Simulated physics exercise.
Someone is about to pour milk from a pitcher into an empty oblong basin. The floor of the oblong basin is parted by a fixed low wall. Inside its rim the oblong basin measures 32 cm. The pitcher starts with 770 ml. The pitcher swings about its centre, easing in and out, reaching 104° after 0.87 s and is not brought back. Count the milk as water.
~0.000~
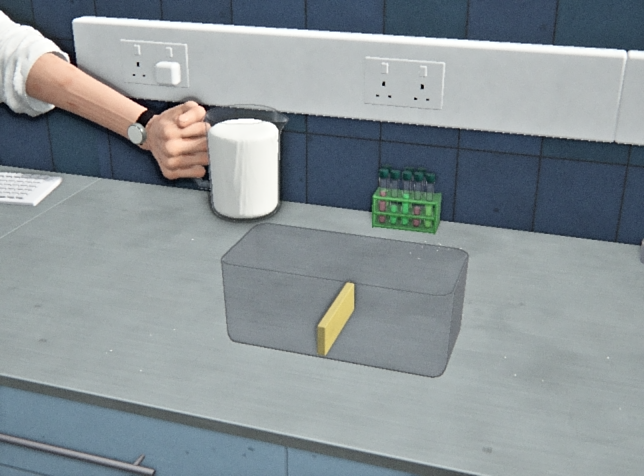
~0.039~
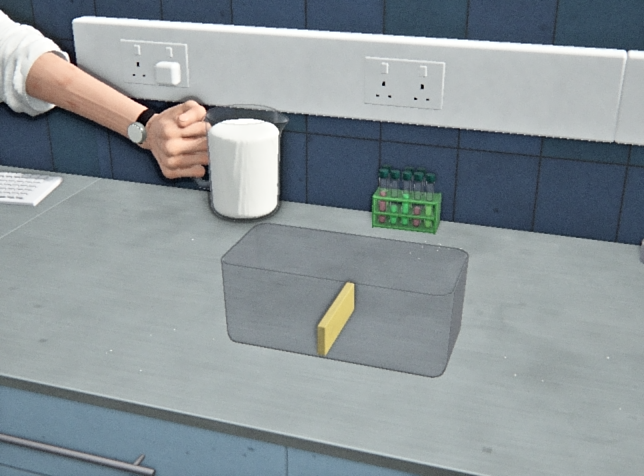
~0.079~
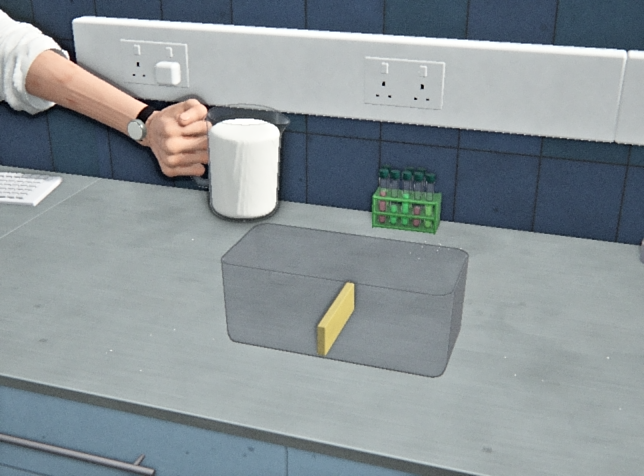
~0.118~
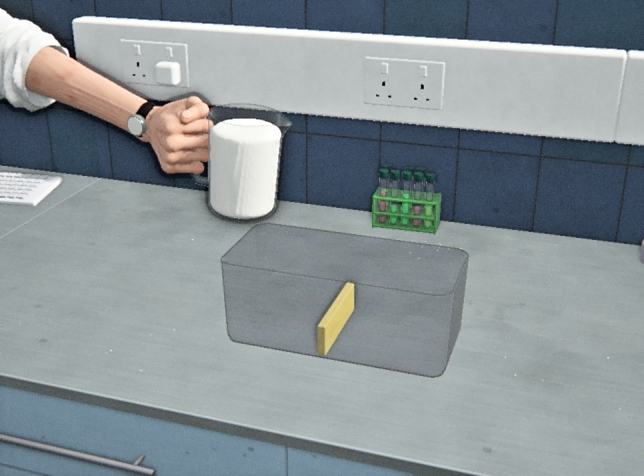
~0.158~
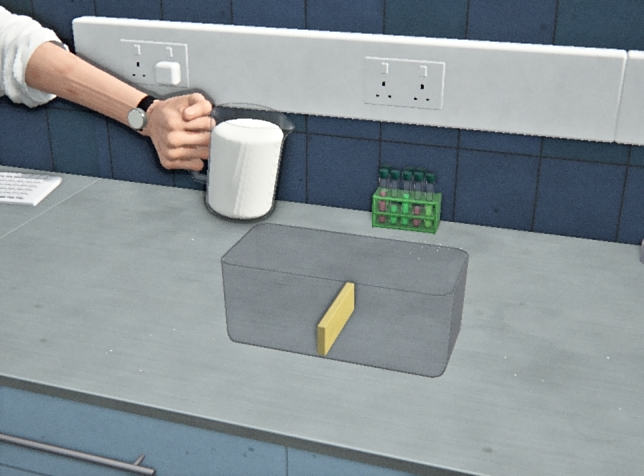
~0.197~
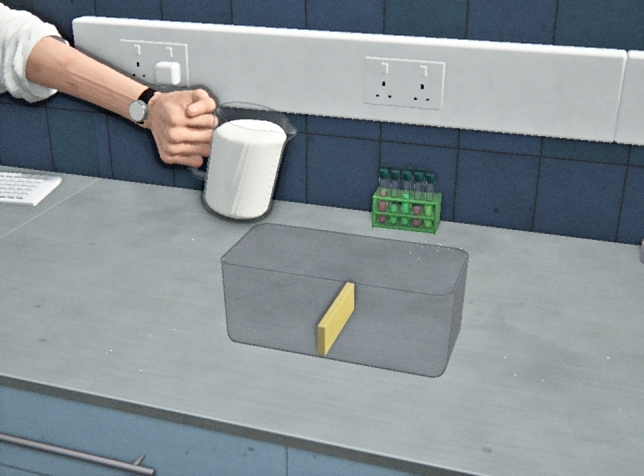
A white-filled clear pitcher, gripped by a hand with a dark-strapped watch and white sleeve, hangs at left above a grey worktop, seen from slightly above. Beyond the see-through grey oblong basin with its yellow upright divider stand a green rack of tubes, white socket panels and dark blue tiles. The hand gradually tilts the pitcher slightly rightward, while the camera stays still.
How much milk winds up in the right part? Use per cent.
The far part has some 68 per cent.
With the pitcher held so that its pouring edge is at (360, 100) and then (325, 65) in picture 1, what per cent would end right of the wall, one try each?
First 90, then 90 per cent.
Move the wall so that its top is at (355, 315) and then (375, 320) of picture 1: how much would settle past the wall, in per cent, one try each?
In turn about 25 and 15 per cent.
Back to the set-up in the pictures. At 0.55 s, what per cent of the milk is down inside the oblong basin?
Near 3 in a hundred.
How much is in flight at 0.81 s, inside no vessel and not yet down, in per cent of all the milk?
Some 18 per cent.
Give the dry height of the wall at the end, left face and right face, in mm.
Left about 34 mm, right about 24 mm.
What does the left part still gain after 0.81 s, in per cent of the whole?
About 22 per cent.
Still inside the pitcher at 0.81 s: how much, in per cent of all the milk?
Some 34 per cent.
By 0.55 s the tilt is 73° and 83 per cent is still to pour, 0 is left of the wall and 3 right of it.
By 0.81 s the tilt is 103° and 34 per cent is still to pour, 10 is left of the wall and 38 right of it.
By 1.08 s the tilt is 104° and 5 per cent is still to pour, 24 is left of the wall and 67 right of it.
By 1.37 s the tilt is 104° and 0 per cent is still to pour, 32 is left of the wall and 67 right of it.
At rest 32 per cent lies left of the wall, 68 right of it and 1 outside.
